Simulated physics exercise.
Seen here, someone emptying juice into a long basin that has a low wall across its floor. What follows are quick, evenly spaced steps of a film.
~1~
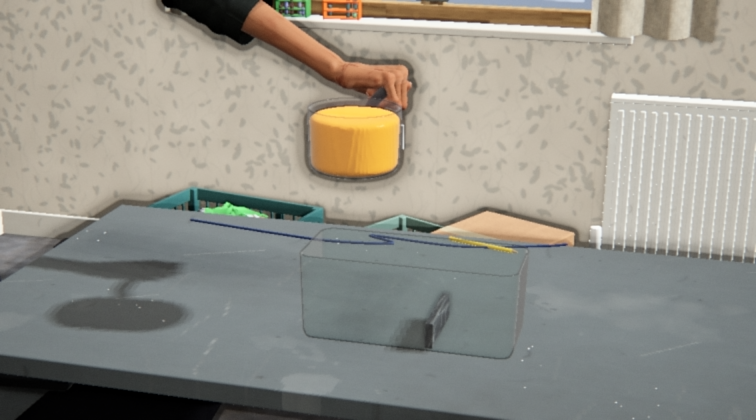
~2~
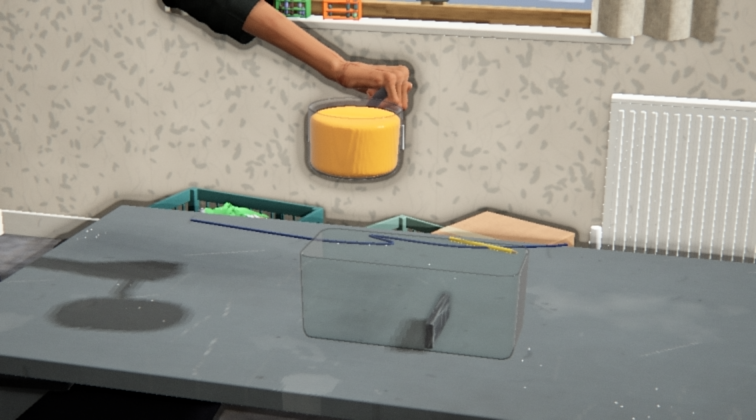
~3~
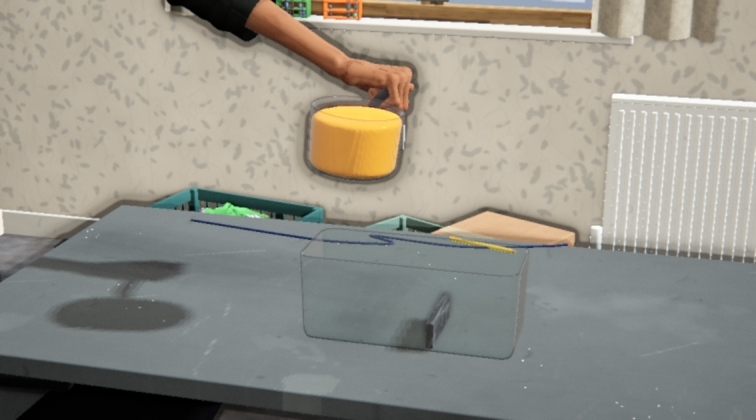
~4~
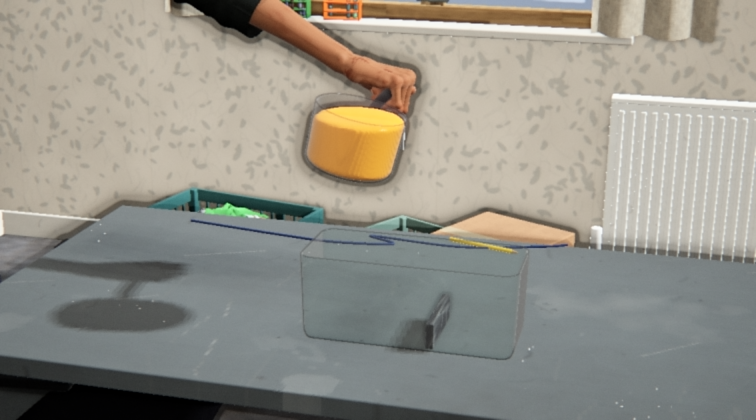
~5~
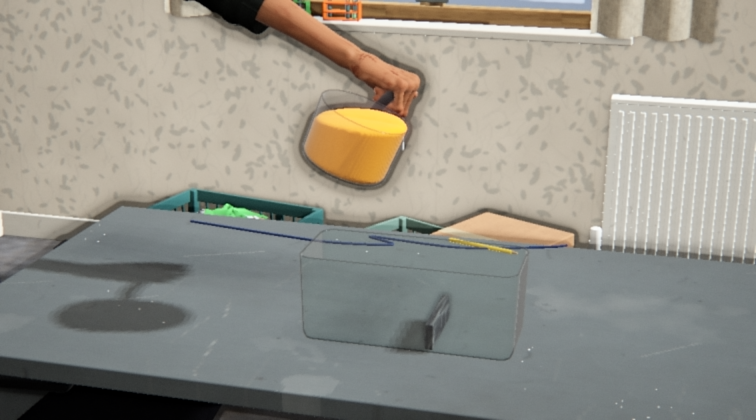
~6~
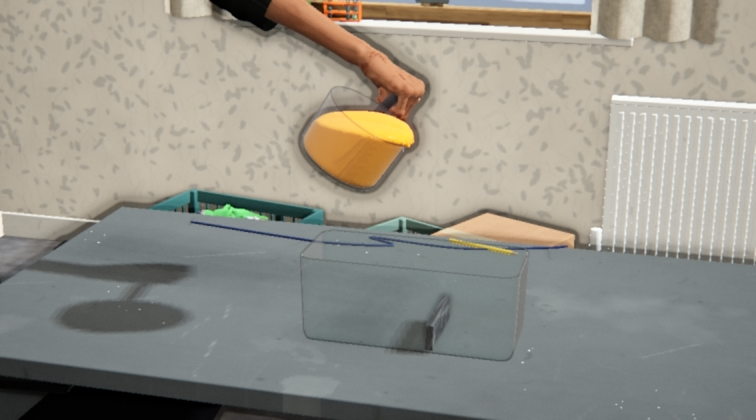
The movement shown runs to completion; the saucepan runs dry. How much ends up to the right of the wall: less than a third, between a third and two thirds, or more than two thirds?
The share right of the wall does reach a third but does not go past two thirds.
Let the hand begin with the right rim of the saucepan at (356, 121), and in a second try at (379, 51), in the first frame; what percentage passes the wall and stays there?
Roughly 20 per cent, then roughly 45 per cent.
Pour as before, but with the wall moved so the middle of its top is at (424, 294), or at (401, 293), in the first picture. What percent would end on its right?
Respectively 85 and 95 per cent, approximately.
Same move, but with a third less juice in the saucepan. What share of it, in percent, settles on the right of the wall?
Some 45 parts in a hundred, give or take.
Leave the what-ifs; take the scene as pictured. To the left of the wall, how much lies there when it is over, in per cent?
It comes to 50 per cent or so.
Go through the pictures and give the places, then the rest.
Tilt 0°; pouring edge (400, 112); surface from (313, 113) to (399, 119); the long basin's rim runs from (311, 242) to (524, 263); the wall's top is at (438, 309), in the first picture.
Tilt 2°; pouring edge (400, 113); surface from (314, 113) to (399, 120), in the second picture.
Tilt 6°; pouring edge (403, 117); surface from (316, 112) to (401, 121), in the third picture.
Tilt 13°; pouring edge (405, 124); surface from (317, 113) to (404, 123), in the fourth picture.
Tilt 22°; pouring edge (406, 133); surface from (318, 115) to (407, 127), in the fifth picture.
Tilt 33°; pouring edge (407, 144); surface from (314, 122) to (408, 136); 3 per cent is over the edge, in the sixth picture.
A moment on, the saucepan is tipped on its side and 40 per cent is still to pour, 1 is left of the wall and 16 right of it.
Next, the saucepan is tipped right over and 10 per cent is still to pour, 18 is left of the wall and 60 right of it.
Then the saucepan is tipped right over and 2 per cent is still to pour, 34 is left of the wall and 58 right of it.
Later the saucepan is tipped right over and 0 per cent is still to pour, 45 is left of the wall and 54 right of it.
In the end 49 per cent lies left of the wall, 50 right of it and 1 outside.
